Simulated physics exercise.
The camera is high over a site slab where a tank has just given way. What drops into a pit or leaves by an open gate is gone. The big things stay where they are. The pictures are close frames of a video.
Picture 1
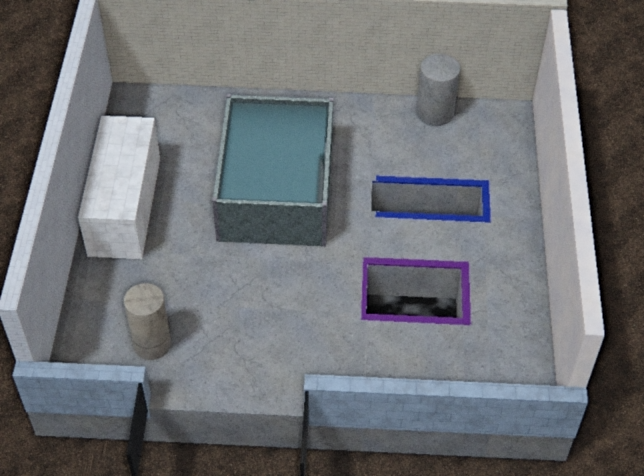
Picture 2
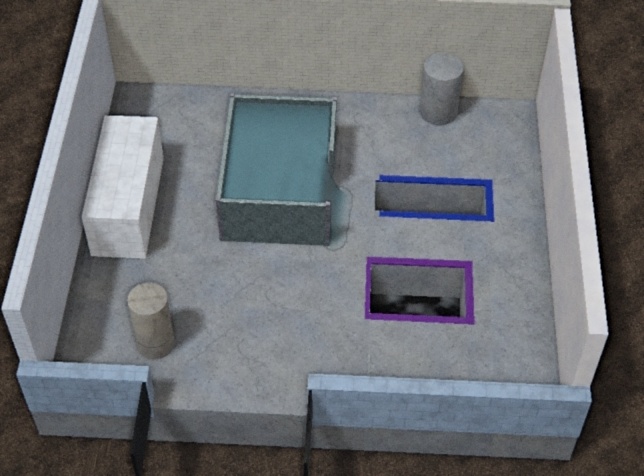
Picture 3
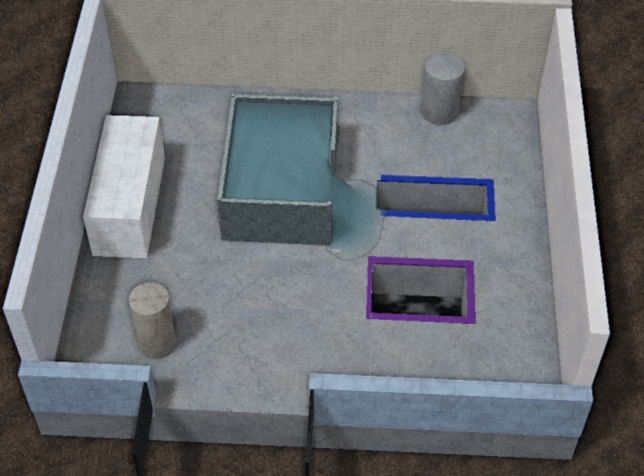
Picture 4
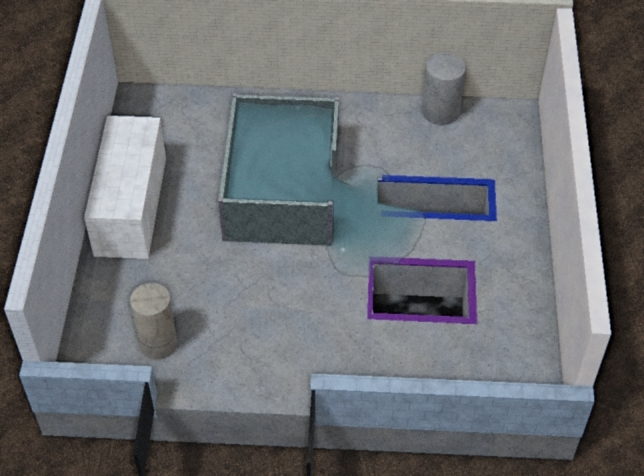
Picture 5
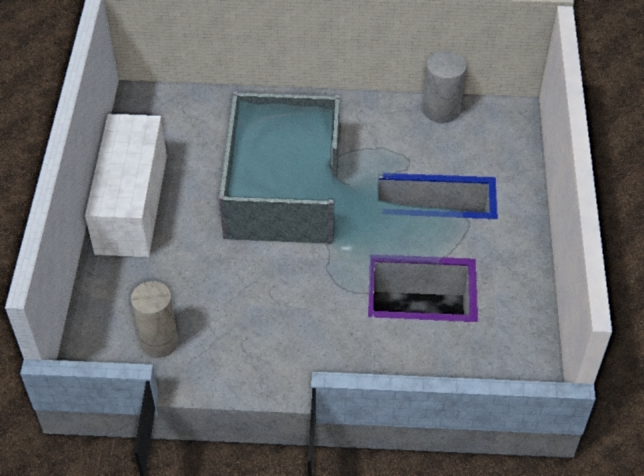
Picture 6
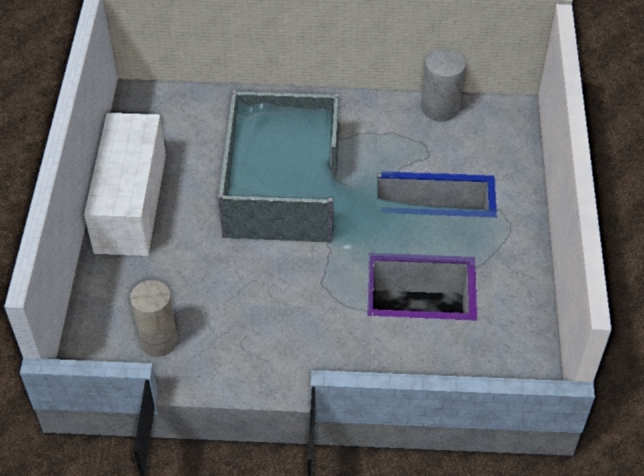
On a walled concrete slab, water pours from a tank's right side and spreads around two rectangular pits.
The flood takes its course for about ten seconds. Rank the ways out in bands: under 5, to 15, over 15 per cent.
One by one: The gate takes not even 5 %; the purple pit takes above 15 %; the blue pit takes above 15 %.
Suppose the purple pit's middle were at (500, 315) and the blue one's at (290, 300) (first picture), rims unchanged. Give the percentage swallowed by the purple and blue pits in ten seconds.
Parts in a hundred: Purple 55, blue 0.
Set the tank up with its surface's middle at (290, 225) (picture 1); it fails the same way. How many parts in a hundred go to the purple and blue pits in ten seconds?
Per cent: Purple 80, blue 2.
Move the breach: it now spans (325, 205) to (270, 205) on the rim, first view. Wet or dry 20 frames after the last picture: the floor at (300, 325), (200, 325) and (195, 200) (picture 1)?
As listed: Flooded, covered, clear.
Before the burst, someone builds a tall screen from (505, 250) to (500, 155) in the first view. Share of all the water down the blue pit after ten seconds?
Roughly, in per cent: Blue 40.
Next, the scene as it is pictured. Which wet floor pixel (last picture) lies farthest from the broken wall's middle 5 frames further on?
Around (550, 324).
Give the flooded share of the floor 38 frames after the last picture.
I make it 55 per cent.
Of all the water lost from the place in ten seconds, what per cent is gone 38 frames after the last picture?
About 85 per cent.
A moment on, water covers 15 % of the floor; the gate 0 %, the purple pit 7 %, the blue pit 11 %.
Next, water covers 20 % of the floor; the gate 0 %, the purple pit 14 %, the blue pit 17 %.
Then, water covers 30 % of the floor; the gate 0 %, the purple pit 20 %, the blue pit 24 %.
Later, water covers 55 % of the floor; the gate 0 %, the purple pit 26 %, the blue pit 30 %.
In the end, water covers 70 % of the floor; the gate 1 %, the purple pit 31 %, the blue pit 36 %.
